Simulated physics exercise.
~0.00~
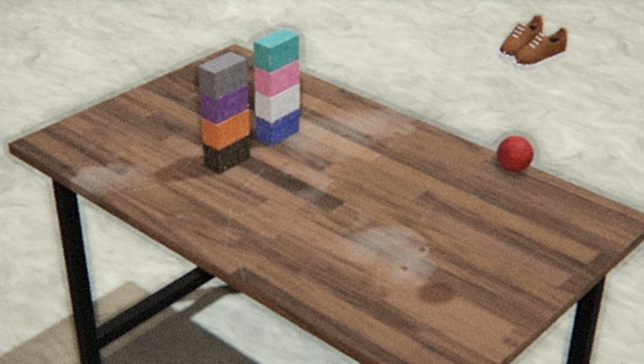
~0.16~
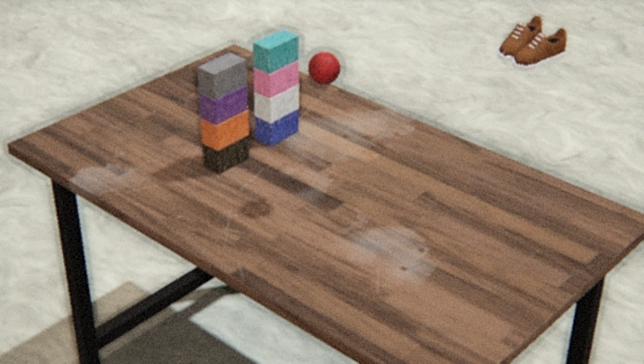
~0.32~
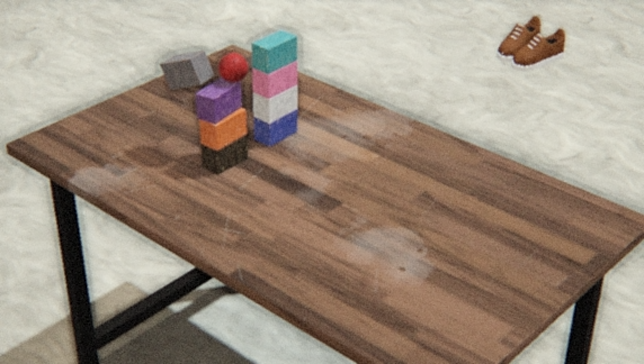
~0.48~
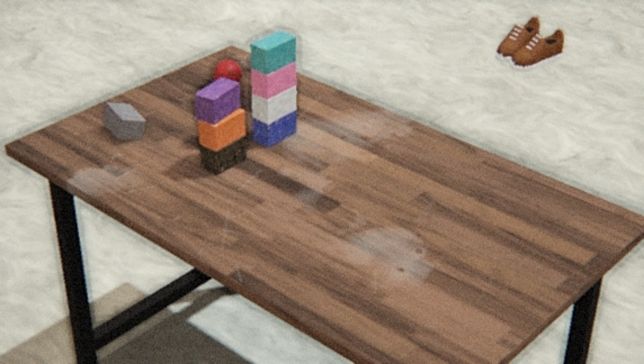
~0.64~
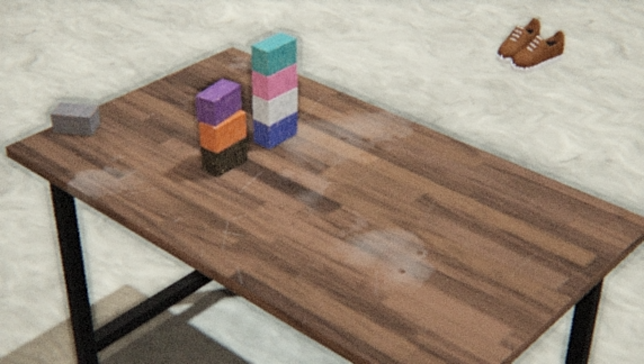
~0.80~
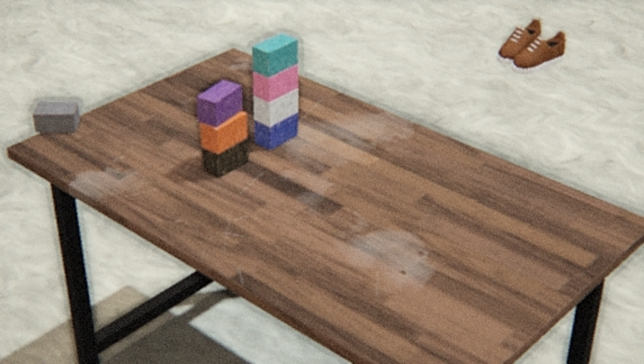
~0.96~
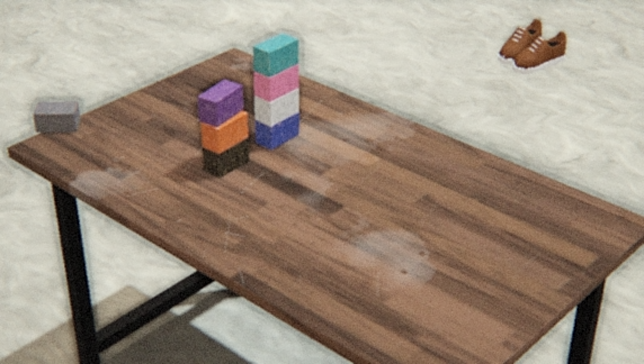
On a wooden table with two stacks of coloured blocks, a red ball flew in from the right and knocked the grey block off the top of the nearer stack, then dropped out of sight as the block came to rest near the left corner.
